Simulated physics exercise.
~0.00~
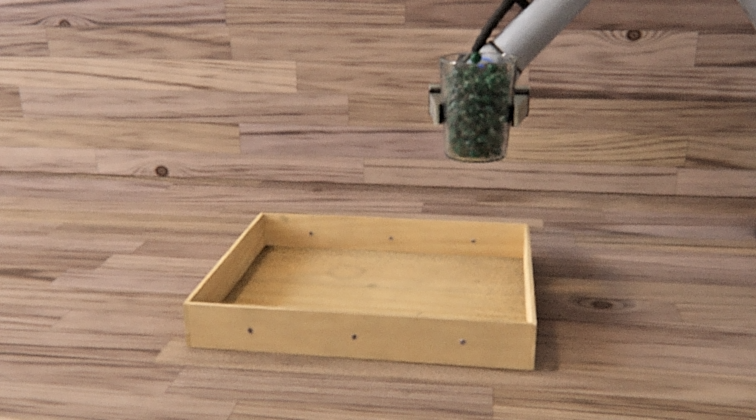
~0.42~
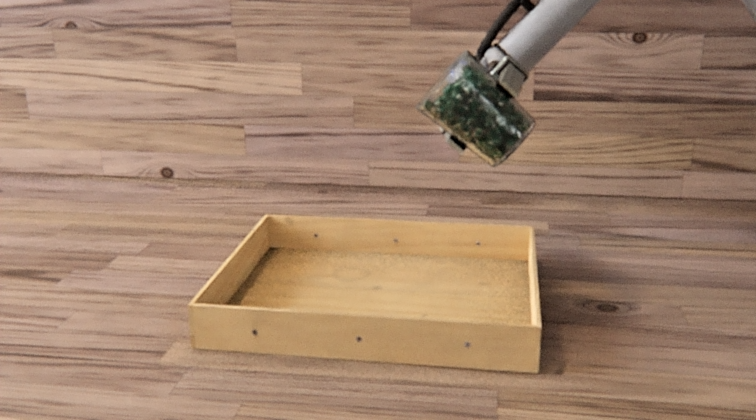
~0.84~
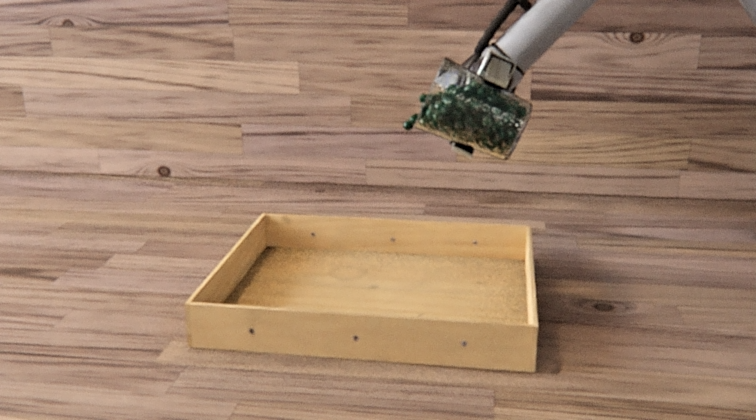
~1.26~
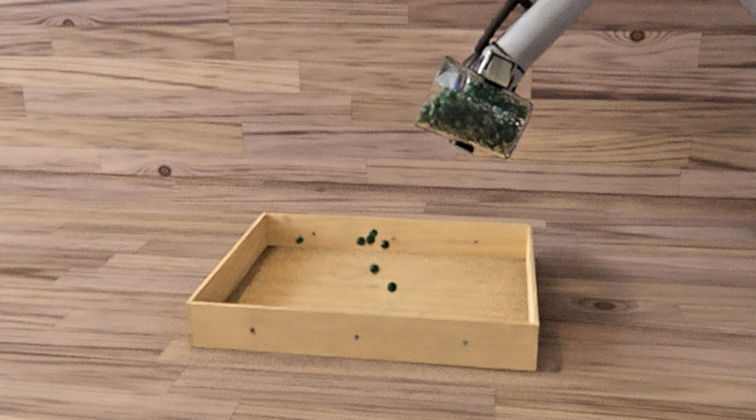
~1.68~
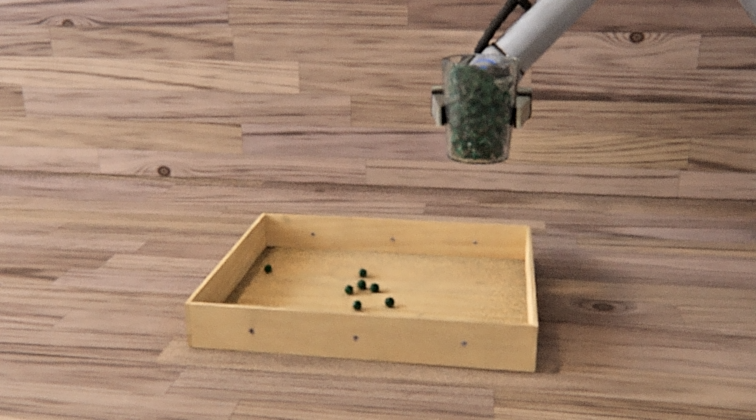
A pale robot arm reaches in from the upper right, gripping a clear cup full of dark green beads above a shallow, light wooden tray, seen from the front and slightly above, with wood planks all around. The arm tips the cup over to the left until it lies almost on its side. A few beads spill from its mouth and drop into the tray, scattering over the bottom. The arm then turns the cup upright again, still nearly full. At the end, seven beads rest in the tray, most of them clustered near the middle and one at the left.
